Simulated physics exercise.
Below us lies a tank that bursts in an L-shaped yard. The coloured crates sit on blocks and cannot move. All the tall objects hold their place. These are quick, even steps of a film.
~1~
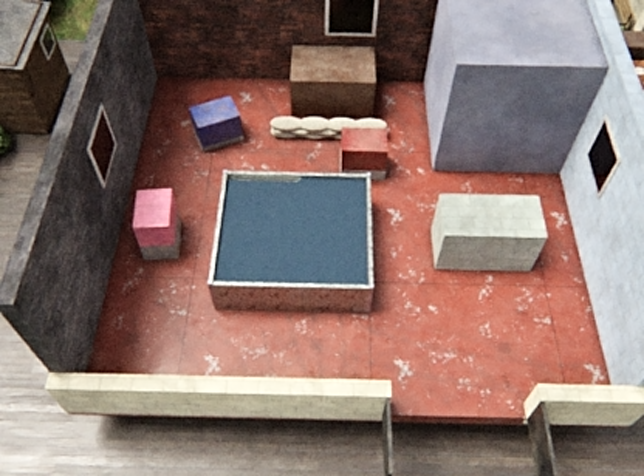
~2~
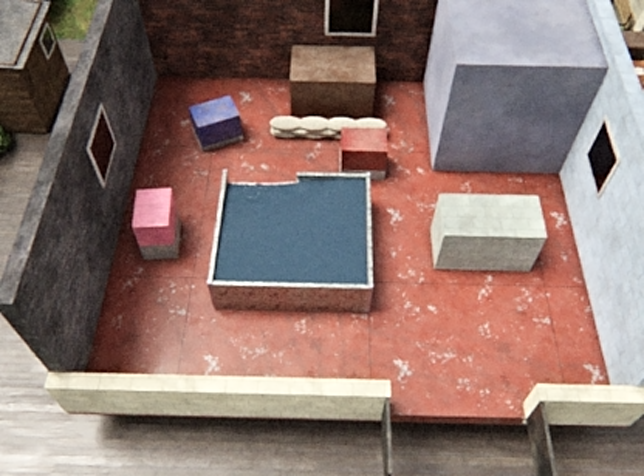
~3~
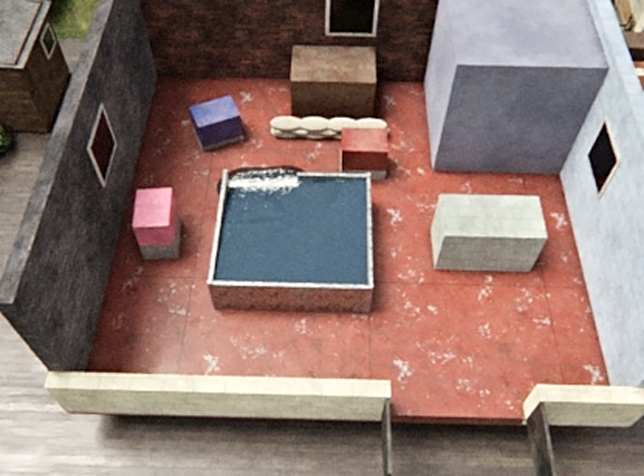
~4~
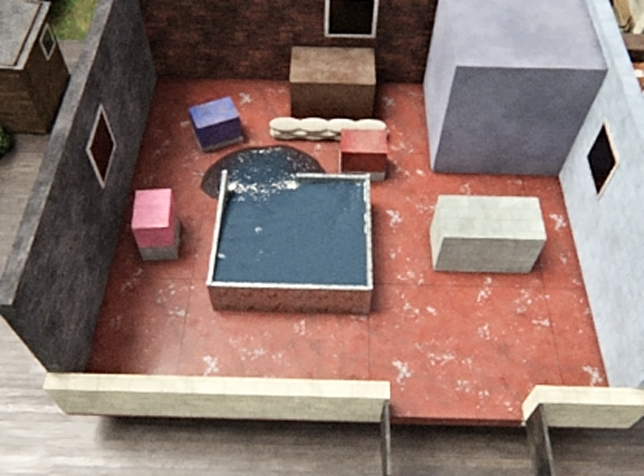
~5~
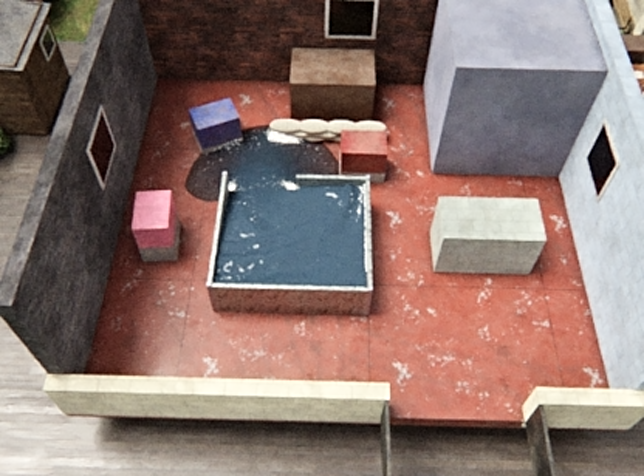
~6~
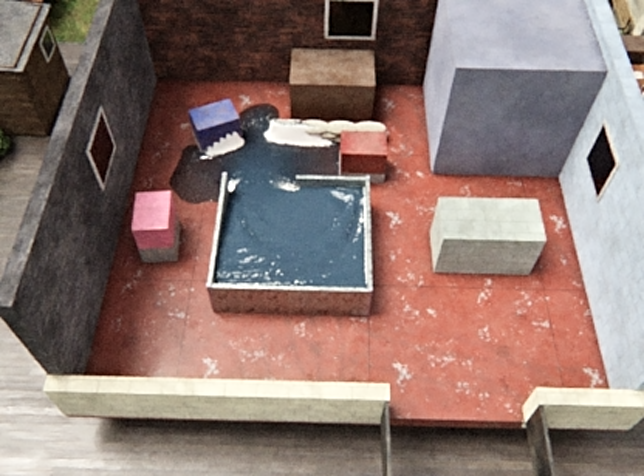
Dark water broke out through a gap in the far side of the open tank, spread across the red floor in a widening pool, and washed around the blue box and along the pale, bumpy barrier.
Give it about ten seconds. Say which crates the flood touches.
In the end: The pink crate escapes dry; the red crate escapes dry; the blue crate is wetted.
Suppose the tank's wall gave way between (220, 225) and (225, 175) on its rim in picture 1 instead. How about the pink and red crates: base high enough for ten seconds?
In short: The pink crate ends up wet, the red crate stays dry.
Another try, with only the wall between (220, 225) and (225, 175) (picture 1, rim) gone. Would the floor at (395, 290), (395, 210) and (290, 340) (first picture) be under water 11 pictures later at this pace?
As listed: Free of water, free of water, no water.
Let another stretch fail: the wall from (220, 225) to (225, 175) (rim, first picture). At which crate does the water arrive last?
That is the red-painted one.
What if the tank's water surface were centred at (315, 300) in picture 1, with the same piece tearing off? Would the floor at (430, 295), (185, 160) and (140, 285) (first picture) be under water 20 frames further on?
As listed: No water, under water, not flooded.
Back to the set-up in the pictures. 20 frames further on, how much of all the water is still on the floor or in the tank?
Near 100 in a hundred.
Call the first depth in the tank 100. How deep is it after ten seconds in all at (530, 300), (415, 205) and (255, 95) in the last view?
Roughly 2, 8 and 18 per cent, in turn.
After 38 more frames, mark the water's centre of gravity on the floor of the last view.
Around (272, 186).
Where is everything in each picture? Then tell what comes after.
In the first frame, the open tank at (294, 229) is whole and still.
In the second frame, water pours out on the open tank's far side and has run to a hidden place.
In the third frame, water pours out on the open tank's far side and has run to a hidden place.
In the fourth frame, the front is at (287, 149), out from the gap on the open tank's far side.
In the fifth frame, the front is at (256, 130), out from the gap on the open tank's far side.
In the sixth frame, the front is at (259, 107), out from the gap on the open tank's far side.
A moment on, water covers 20 % of the floor; the pink crate not reached, the red crate water round its plinth, the blue crate water round its plinth.
Next, water covers 30 % of the floor; the pink crate not reached, the red crate water round its plinth, the blue crate water round its plinth.
Then, water covers 45 % of the floor; the pink crate water round its plinth, the red crate water round its plinth, the blue crate water round its plinth.
Later, water covers 65 % of the floor; the pink crate water round its plinth, the red crate water round its plinth, the blue crate water round its plinth.
In the end, water covers 85 % of the floor; the pink crate stayed above the water, the red crate stayed above the water, the blue crate was topped.
